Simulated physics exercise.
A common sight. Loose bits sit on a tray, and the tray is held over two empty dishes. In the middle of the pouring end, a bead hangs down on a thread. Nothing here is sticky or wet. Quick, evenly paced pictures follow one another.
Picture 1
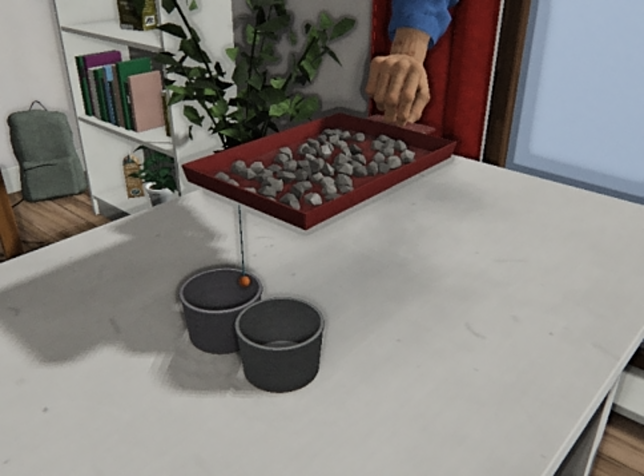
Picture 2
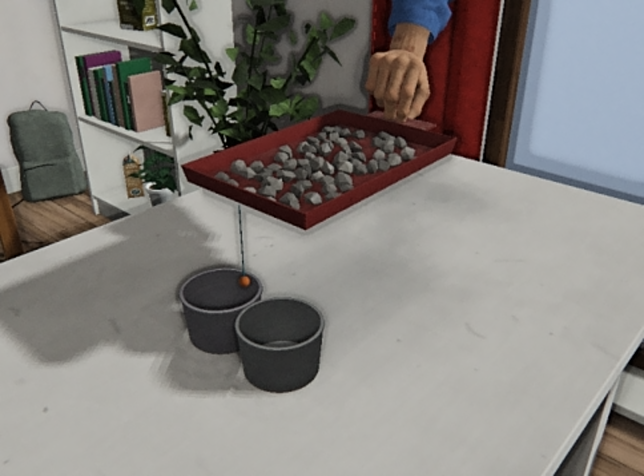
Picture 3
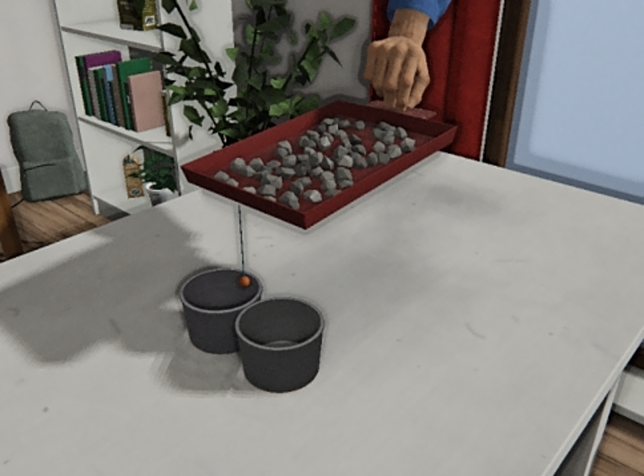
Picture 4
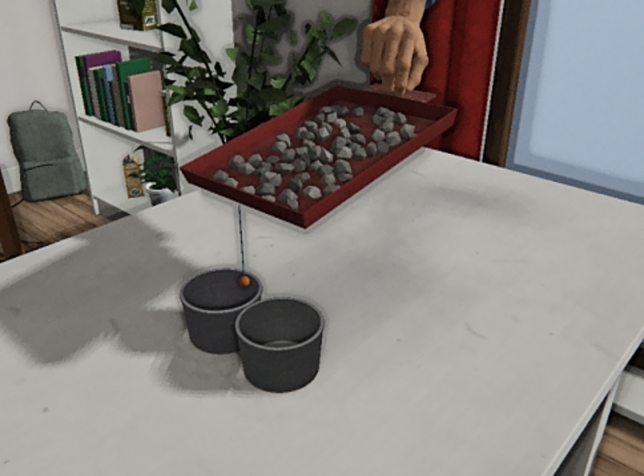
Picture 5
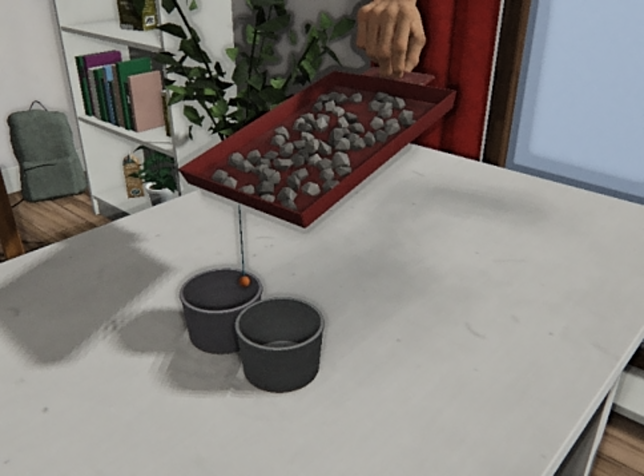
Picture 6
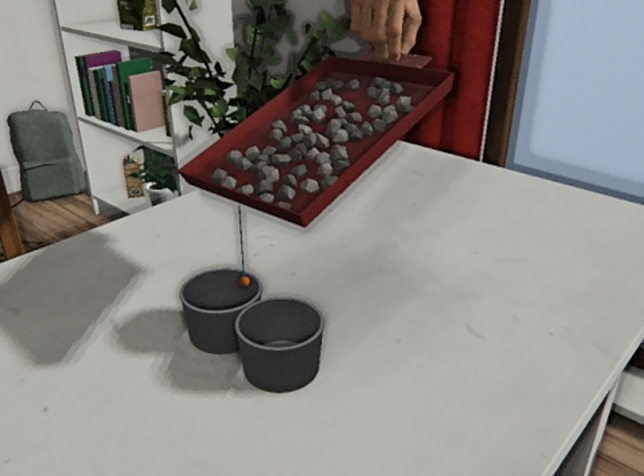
A hand held a red tray of gray gravel above two dark dishes on a white table, then gradually raised its far end, tilting the tray while an orange bead hung still on its thread.
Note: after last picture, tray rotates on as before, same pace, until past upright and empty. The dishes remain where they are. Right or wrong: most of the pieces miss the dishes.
Right.
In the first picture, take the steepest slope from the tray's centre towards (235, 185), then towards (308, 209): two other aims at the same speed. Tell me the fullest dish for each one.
For the first place it's the left-side dish, for the second the right-side dish.
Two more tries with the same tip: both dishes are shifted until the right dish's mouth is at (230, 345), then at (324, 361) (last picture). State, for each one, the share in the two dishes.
80 %, then 20 %.
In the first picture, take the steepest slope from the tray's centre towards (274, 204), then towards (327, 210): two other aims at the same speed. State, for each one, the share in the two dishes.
The first try yields 40 percent and the second 60 percent.
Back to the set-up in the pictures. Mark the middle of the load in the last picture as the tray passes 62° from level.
Its middle sits at about pixel (237, 163).
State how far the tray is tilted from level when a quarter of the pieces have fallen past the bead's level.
Roughly 90°.
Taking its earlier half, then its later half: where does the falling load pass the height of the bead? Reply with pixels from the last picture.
Near (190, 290) and later near (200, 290).
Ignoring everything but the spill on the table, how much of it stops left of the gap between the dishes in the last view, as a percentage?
It works out at some 100 percent.
Shortly afterwards, tray tipped steeply; all but a few on the tray; only a few in the air.
Next, tray tipped past a quarter turn; near a third on the tray; only a few in the right dish; a little in the left dish; near a third outside both; a little in the air.
Some moments later, tray tipped past a quarter turn; a little in the right dish; near a quarter in the left dish; the bulk outside both.
In the end, tray tipped past a quarter turn; a little in the right dish; near a quarter in the left dish; the bulk outside both.
